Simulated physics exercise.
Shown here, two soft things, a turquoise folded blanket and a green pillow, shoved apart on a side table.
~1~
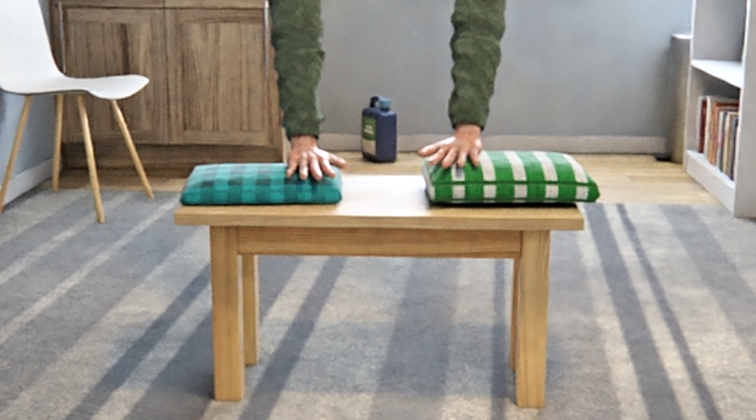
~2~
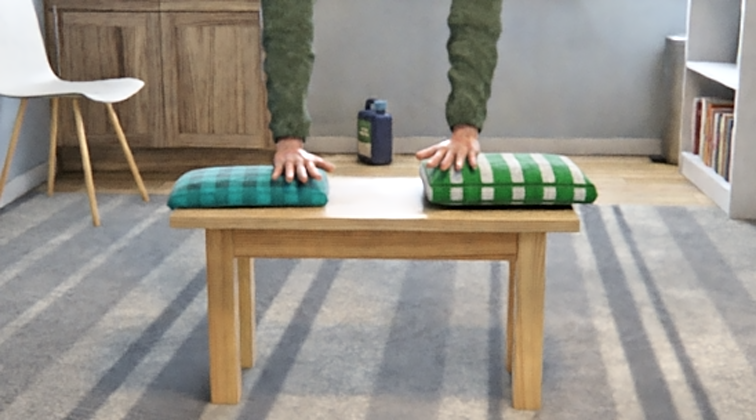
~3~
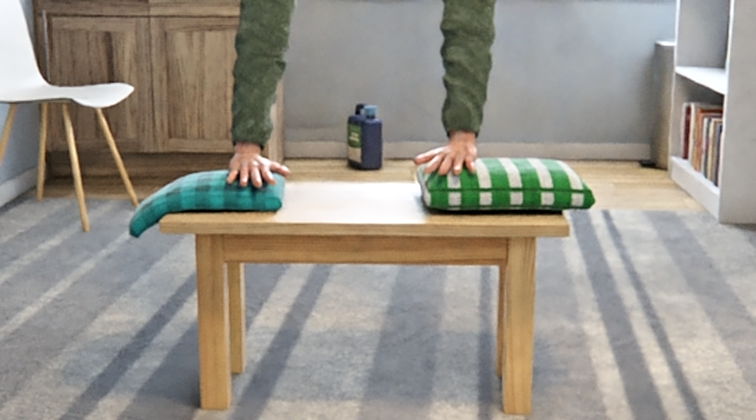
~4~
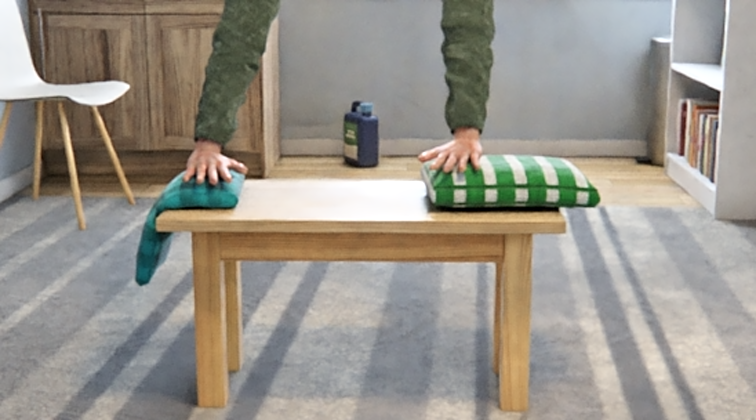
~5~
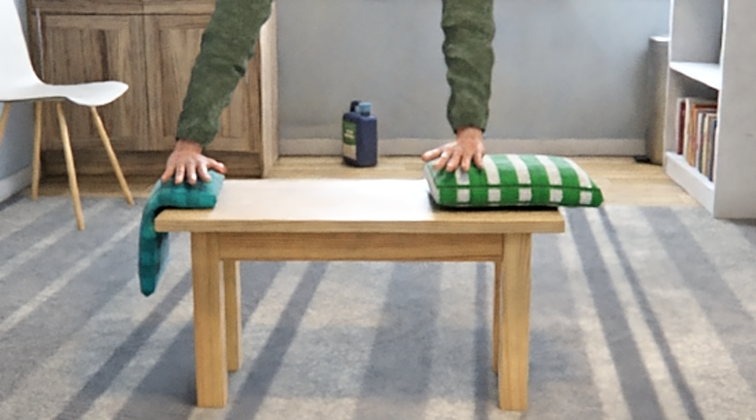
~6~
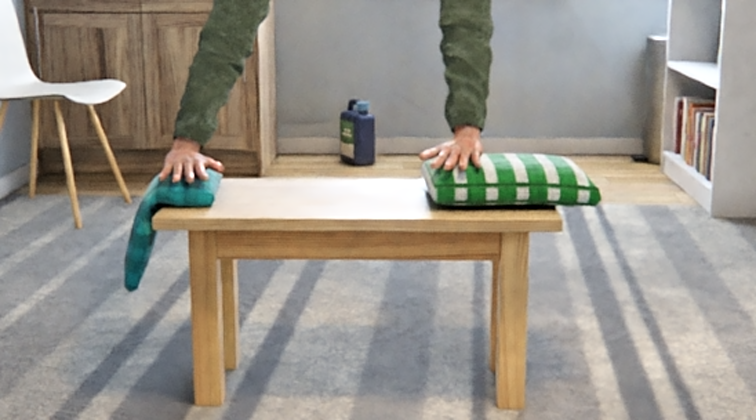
A turquoise folded blanket slid left under a person's hand until much of it drooped over the side table's edge, while their other hand stayed on a green checked pillow that barely moved.
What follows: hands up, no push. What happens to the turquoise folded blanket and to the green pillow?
As it turns out, the turquoise folded blanket slumps off the end; the green pillow remains on top.
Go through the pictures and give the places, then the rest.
In the first picture, folded blanket tip (187, 192); pillow tip (589, 187).
In the second picture, folded blanket tip (174, 195); pillow tip (587, 188).
In the third picture, folded blanket tip (135, 223); pillow tip (584, 194).
In the fourth picture, folded blanket tip (146, 276); pillow tip (589, 192).
In the fifth picture, folded blanket tip (152, 284); pillow tip (592, 192).
In the sixth picture, folded blanket tip (134, 279), well over half past the edge; pillow tip (590, 191), a small part past the edge.
Then, 0.38 s later than the last view, folded blanket on the floor near (154, 318); pillow at rest.
Then, 0.66 s later than the last view, folded blanket on the floor near (137, 373); pillow at rest.
Finally, folded blanket on the floor near (138, 374); pillow at rest. The turquoise folded blanket tips over and falls and the green pillow holds its place.
